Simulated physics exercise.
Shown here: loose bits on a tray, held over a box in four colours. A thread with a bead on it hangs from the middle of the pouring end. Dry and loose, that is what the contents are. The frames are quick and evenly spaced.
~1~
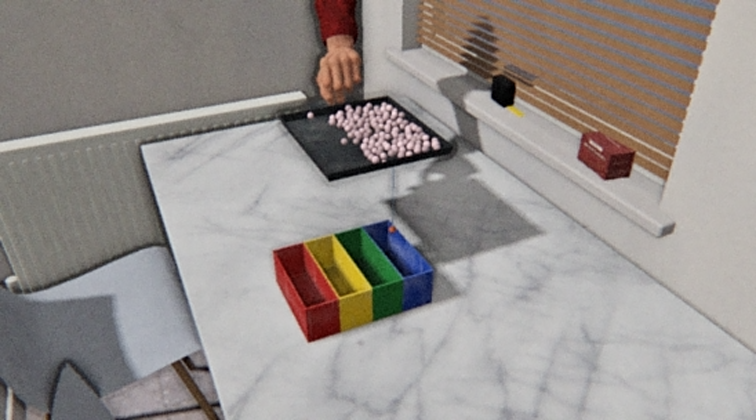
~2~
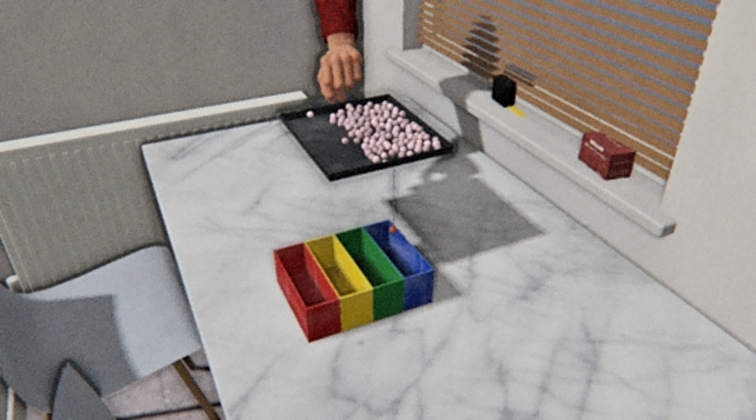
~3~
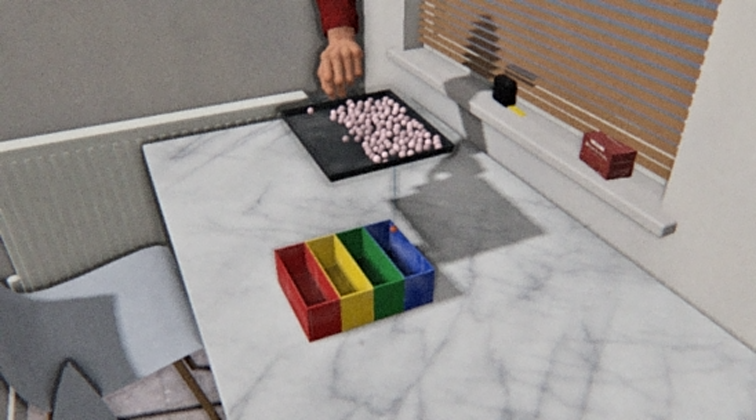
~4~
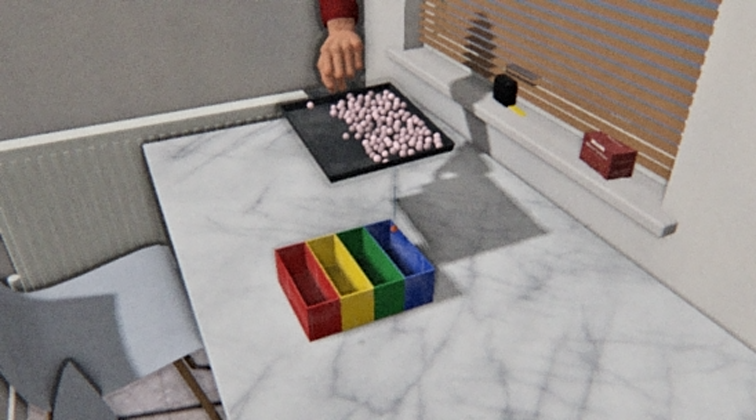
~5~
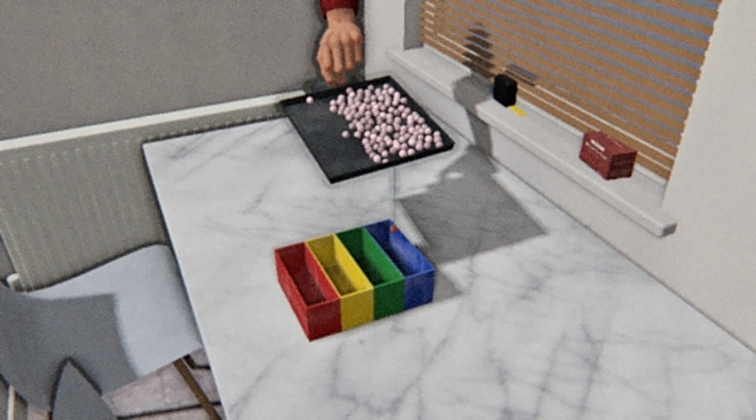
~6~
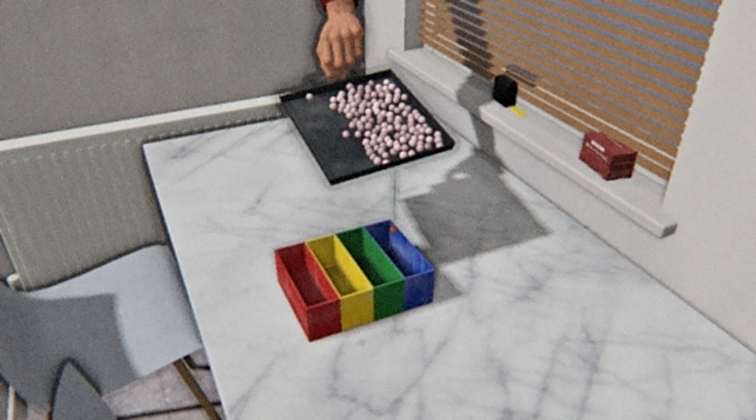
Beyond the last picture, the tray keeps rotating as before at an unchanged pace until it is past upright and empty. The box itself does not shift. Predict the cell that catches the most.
I would say the yellow one.
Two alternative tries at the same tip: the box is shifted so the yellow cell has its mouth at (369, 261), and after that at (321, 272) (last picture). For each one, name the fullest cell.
First try: The red one; second try: Green.
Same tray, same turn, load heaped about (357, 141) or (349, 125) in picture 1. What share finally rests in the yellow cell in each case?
Roughly 50 and 50 percent, in that order.
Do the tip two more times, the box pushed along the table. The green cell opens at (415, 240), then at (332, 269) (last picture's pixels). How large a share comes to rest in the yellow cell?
20 and 0 in a hundred.
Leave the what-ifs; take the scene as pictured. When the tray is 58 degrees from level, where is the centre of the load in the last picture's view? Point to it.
Roughly at (373, 151).
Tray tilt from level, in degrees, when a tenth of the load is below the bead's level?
80°, roughly.
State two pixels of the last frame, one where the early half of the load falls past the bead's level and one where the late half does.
It passes near (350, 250) first and then near (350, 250).
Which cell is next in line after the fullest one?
Ranked number two: That green cell.
Soon, tray tipped steeply; nearly all on the tray; a stray few in the yellow cell; a stray few in the green cell; a stray few in the red cell; a stray few falling or outside the box.
A while on, tray tipped right over; a small part on the tray; about a third in the yellow cell; about a quarter in the green cell; a small part in the blue cell; a stray few in the red cell; a small part falling or outside the box.
Towards the end, tray tipped past a quarter turn; about half in the yellow cell; about a quarter in the green cell; a small part in the blue cell; a small part in the red cell; a stray few falling or outside the box.
Finally, tray tipped past a quarter turn; about half in the yellow cell; about a quarter in the green cell; a small part in the blue cell; a small part in the red cell; a stray few outside the box.
